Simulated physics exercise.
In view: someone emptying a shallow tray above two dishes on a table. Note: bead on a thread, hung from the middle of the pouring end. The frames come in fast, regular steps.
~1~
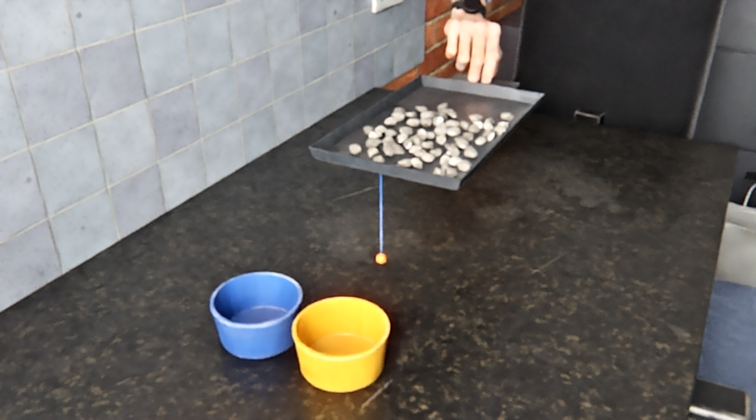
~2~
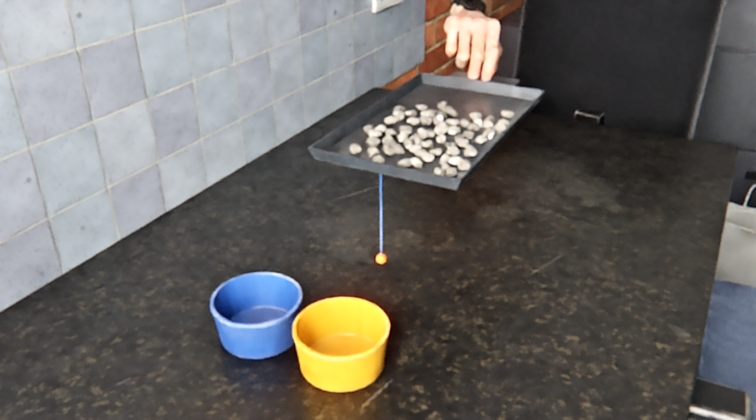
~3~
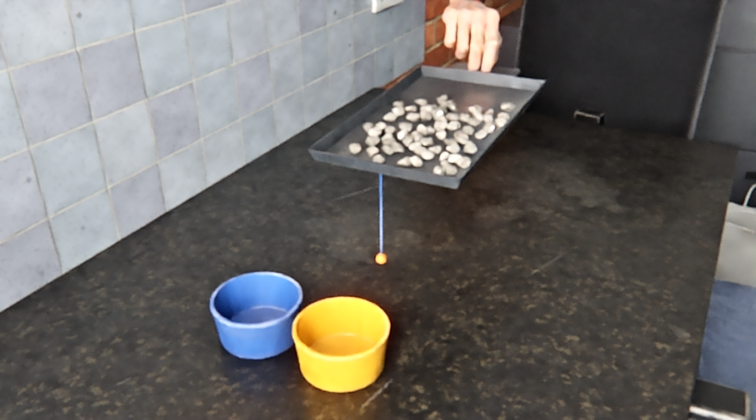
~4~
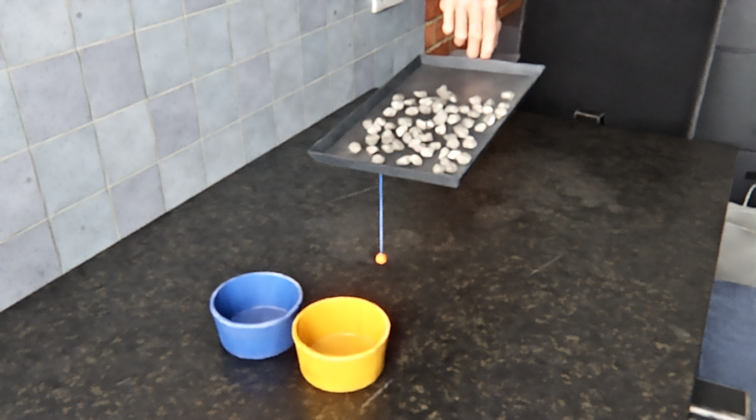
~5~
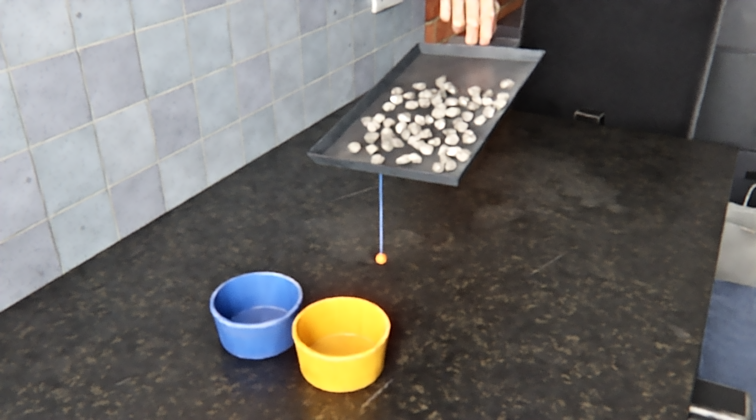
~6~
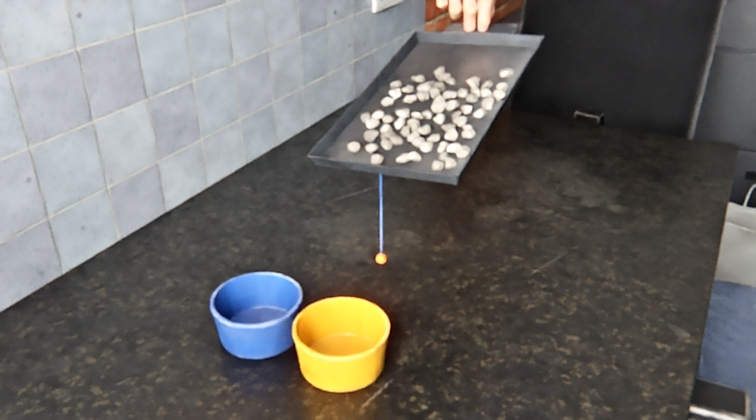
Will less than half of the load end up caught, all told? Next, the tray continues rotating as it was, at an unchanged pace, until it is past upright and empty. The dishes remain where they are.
Yes, most of what falls will come down outside the dishes.
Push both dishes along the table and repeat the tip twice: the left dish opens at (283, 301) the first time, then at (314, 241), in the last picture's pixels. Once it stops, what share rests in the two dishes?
Around 10 and then 10 per cent.
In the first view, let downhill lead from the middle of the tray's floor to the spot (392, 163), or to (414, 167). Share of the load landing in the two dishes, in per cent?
10 and 10 per cent, in that order.
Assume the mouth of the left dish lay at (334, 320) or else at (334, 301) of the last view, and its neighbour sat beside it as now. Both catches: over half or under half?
The dishes end up with the lesser share in the first try and the lesser share in the second.
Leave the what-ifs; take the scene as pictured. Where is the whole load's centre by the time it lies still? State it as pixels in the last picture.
About (324, 305).
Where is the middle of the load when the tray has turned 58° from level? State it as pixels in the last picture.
I'd mark it close to (361, 152).
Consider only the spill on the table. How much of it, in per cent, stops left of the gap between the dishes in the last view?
About 30 %.
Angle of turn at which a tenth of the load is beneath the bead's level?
Tilt: Around 70 degrees.
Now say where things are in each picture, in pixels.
In the first picture, corners of the pouring end at (314, 147) and (458, 177), level; middle of the load at (430, 134), bits of gravel; left dish at (231, 336); right dish at (317, 368); bead on its thread at (381, 258).
In the second picture, corners of the pouring end at (314, 147) and (457, 177), level; middle of the load at (430, 133).
In the third picture, corners of the pouring end at (314, 148) and (457, 176), tipped barely, lowest at the left corner; middle of the load at (430, 129).
In the fourth picture, corners of the pouring end at (313, 150) and (456, 175), tipped a little, lowest at the left corner; middle of the load at (430, 124).
In the fifth picture, corners of the pouring end at (313, 152) and (456, 174), tipped a little, lowest at the left corner; middle of the load at (429, 119).
In the sixth picture, corners of the pouring end at (313, 154) and (455, 173), tipped clearly, lowest at the left corner; middle of the load at (427, 113); left dish at (231, 336); right dish at (317, 368).
Soon after the last picture, tray tipped steeply; nearly all on the tray; a small part in the air.
A little later, tray tipped right over; about a third on the tray; a stray few in the right dish; about half outside both; about a quarter in the air.
Later still, tray tipped past a quarter turn; a stray few in the right dish; nearly all outside both.
At rest, tray tipped past a quarter turn; a stray few in the right dish; none in the left dish; nearly all outside both.
